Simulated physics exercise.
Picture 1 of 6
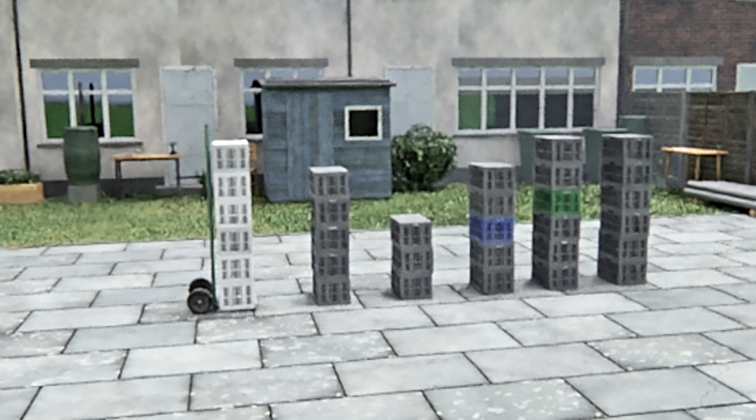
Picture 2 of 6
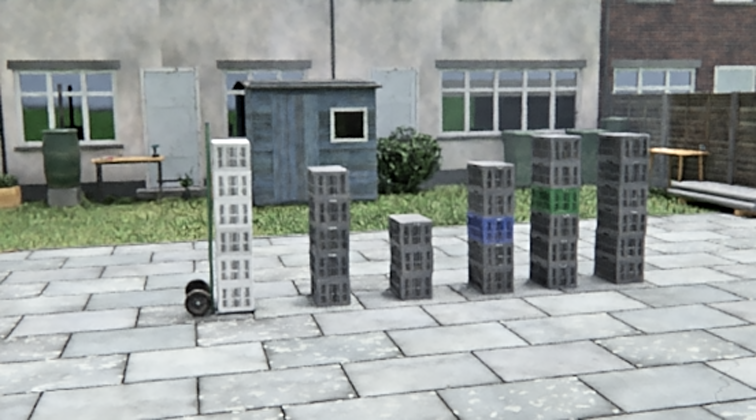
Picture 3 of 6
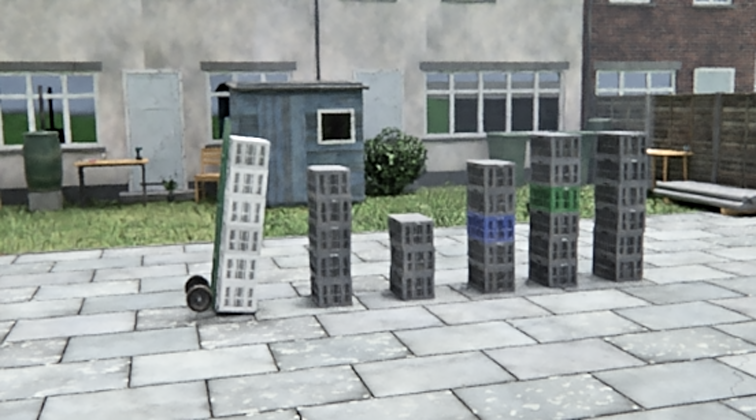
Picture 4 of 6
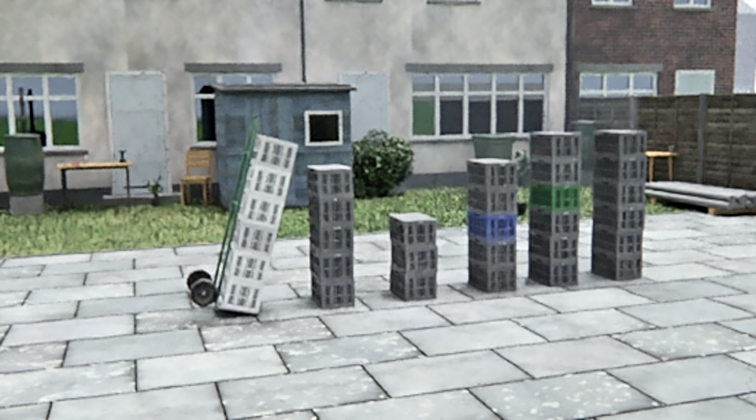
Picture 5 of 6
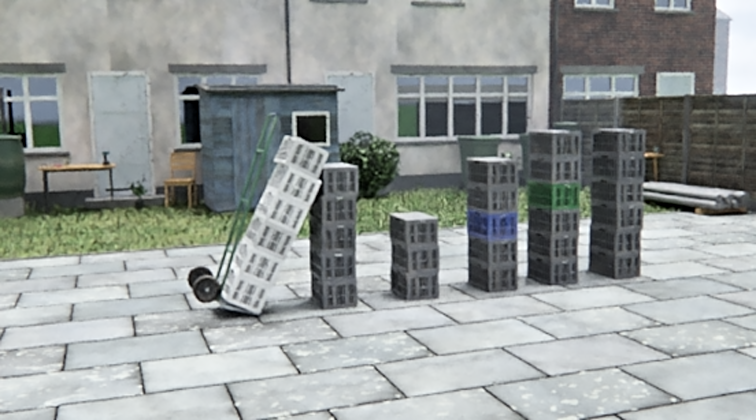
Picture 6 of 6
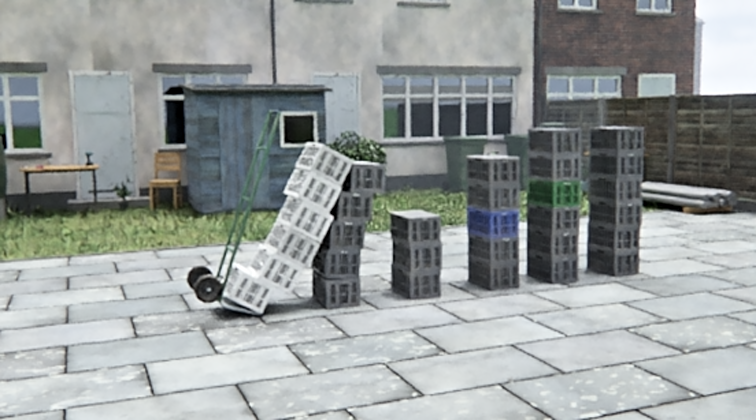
A sack truck carrying a pale pile of crates tilts to the right until the pile leans against the neighbouring dark column, whose upper crates shift slightly, while the blue-banded, green-banded and other dark columns stay standing.
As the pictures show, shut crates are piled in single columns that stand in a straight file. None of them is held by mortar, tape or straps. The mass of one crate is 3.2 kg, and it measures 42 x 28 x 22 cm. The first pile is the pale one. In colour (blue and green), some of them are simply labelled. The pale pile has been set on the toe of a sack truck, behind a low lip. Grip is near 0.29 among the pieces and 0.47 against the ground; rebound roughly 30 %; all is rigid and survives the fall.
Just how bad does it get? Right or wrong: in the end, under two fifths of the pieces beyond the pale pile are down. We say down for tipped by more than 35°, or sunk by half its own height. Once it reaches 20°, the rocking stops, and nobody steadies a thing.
Wrong, it is more than two fifths.
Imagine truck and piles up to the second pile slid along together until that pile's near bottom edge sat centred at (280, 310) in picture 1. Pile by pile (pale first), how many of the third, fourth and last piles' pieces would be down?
In that case third pile 1, fourth pile 0, last pile 0.
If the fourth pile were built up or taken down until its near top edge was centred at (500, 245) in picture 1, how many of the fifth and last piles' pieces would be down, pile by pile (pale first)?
You'd get fifth 0 and last 0.
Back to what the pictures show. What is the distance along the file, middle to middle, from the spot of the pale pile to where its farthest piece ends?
150 cm.
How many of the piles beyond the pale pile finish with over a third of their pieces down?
5.
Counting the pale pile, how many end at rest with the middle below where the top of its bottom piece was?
The number you get is 2.
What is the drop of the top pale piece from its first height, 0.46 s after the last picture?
Drop so far: Roughly 40 cm.
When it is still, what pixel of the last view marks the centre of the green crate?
It ends up centred close to (642, 237).
Then, 0.46 s later than the last frame, 6 of the pale pile down; 4 of the 25 other crates down.
Then, 2.02 s later than the last frame, 6 of the pale pile down; 10 of the 25 other crates down; blue crate tilted 44°, 14 cm lower; green crate tilted 18°.
Then, 2.94 s later than the last frame, 6 of the pale pile down; 22 of the 25 other crates down; green crate tilted 67°, 38 cm lower; blue crate tilted 42°, 22 cm lower.
When it is over, 6 of the pale pile down; 22 of the 25 other crates down; blue crate tilted 41°, 22 cm lower; green crate tilted 41°, 48 cm lower. That is 88 per cent. In pixels of the last frame, middles, blue crate near (543, 242), green crate near (642, 237).
